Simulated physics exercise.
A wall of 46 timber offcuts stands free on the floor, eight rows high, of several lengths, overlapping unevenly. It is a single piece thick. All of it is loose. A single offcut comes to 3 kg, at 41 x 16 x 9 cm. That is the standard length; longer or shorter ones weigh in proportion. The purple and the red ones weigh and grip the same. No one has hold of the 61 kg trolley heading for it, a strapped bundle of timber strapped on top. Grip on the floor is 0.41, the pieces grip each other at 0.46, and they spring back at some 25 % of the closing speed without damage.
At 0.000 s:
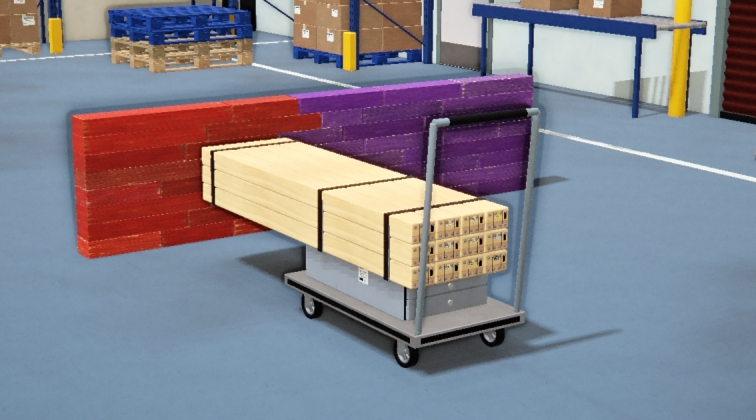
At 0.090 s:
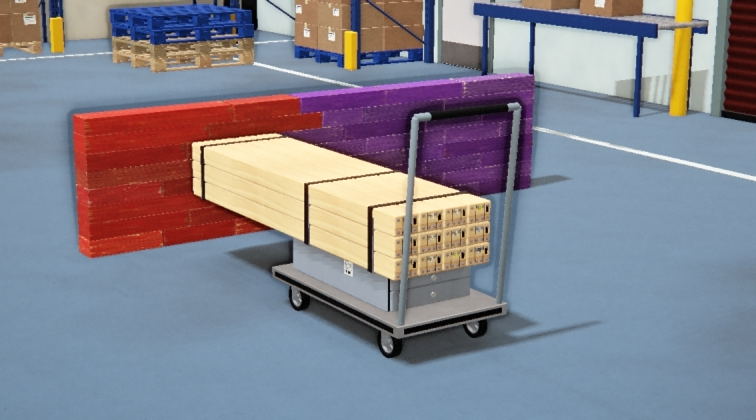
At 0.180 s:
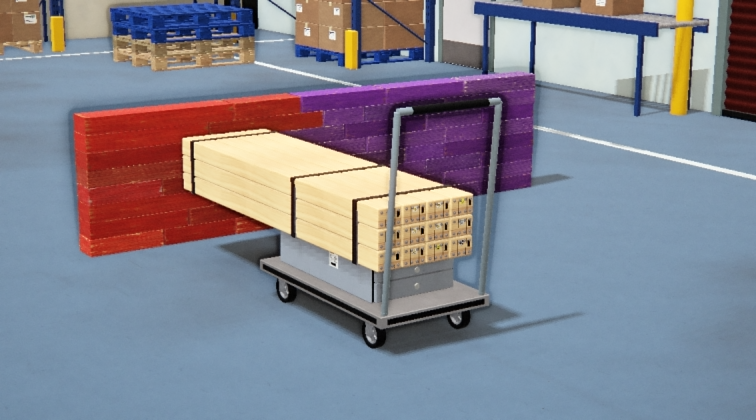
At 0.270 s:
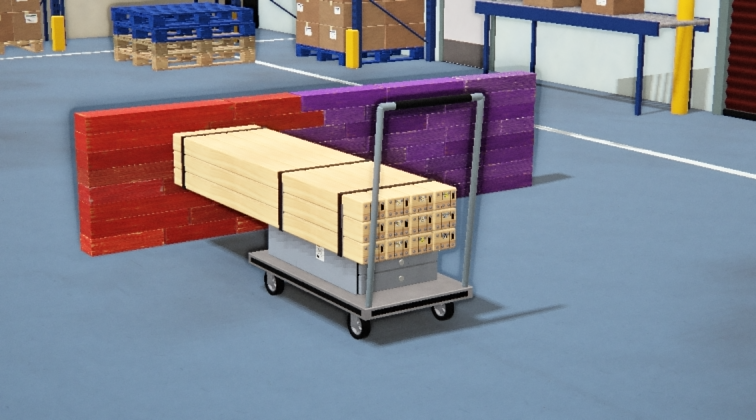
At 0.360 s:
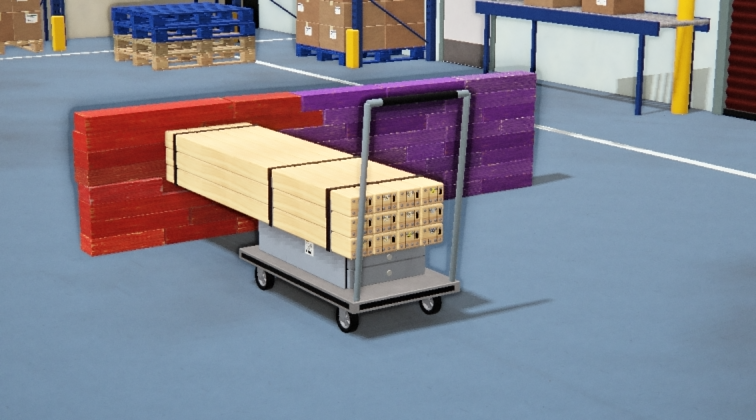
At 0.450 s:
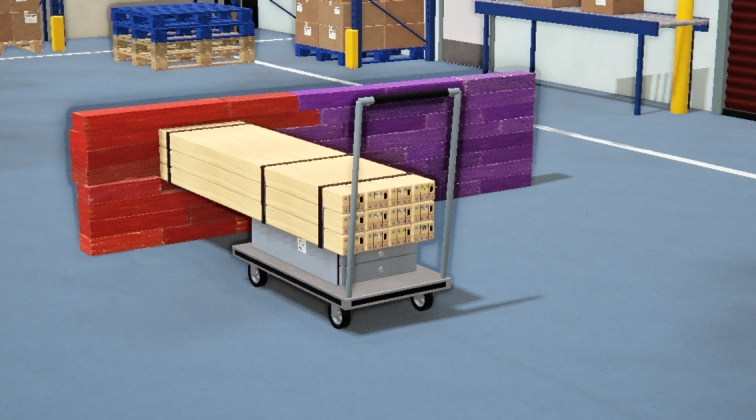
A trolley loaded with strapped timber rolls left and pushes into a red and purple wall.
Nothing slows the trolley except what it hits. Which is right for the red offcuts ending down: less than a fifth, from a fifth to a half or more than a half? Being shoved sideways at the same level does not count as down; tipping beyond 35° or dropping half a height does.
More than a half of them.
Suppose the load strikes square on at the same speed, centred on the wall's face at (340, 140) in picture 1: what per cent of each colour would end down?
In that case purple 60, red 40 per cent.
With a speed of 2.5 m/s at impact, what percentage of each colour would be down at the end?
Then purple 30, red 60 per cent.
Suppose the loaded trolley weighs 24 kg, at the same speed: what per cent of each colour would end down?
Then purple 0, red 0 per cent.
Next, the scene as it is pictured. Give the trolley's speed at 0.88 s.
Near 0.2 m/s.
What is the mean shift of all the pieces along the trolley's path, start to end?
Some 25 cm on average.
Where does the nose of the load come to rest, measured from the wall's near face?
Some 30 cm beyond.
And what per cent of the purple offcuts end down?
Ending so: Purple 30 per cent.
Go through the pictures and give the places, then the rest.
In the first picture (places mark the middle of the side facing us), load (207, 165) 42 cm short of the wall; top red offcut (266, 110); top purple offcut (343, 102); nothing disturbed.
Load (197, 160) 30 cm short of the wall; top red offcut (268, 109), in the second picture.
Load (187, 155) 18 cm short of the wall; top red offcut (268, 108), in the third picture.
Load (178, 151) 56 mm short of the wall; top red offcut (269, 108), in the fourth picture.
Load (170, 148) 39 mm into the wall's line; top red offcut (269, 107); 8 disturbed, none down, in the fifth picture.
Load (163, 146) 10 cm into the wall's line; top red offcut (265, 107) shifted 36 mm; top purple offcut (343, 99) shifted 13 mm; 16 disturbed, none down, in the sixth picture.
After 0.88 s, load 22 cm past the wall's line, still rolling; 3 of the 19 red offcuts down (3 of 46 in all colours); top red offcut leaning 23°, 29 mm lower; top purple offcut leaning 23°.
After 1.22 s, load 27 cm past the wall's line, still rolling; 14 of the 19 red offcuts down (21 of 46 in all colours); top red offcut leaning 74°, 46 cm lower; top purple offcut leaning 73°, 37 cm lower.
At rest (2.6 s), load 31 cm past the wall's line, stopped; 14 of the 19 red offcuts down (21 of 46 in all colours); top red offcut on its side; top purple offcut upside down. That is 74 per cent. As the last picture would show them, middles, top red offcut near (211, 179), top purple offcut near (287, 173).
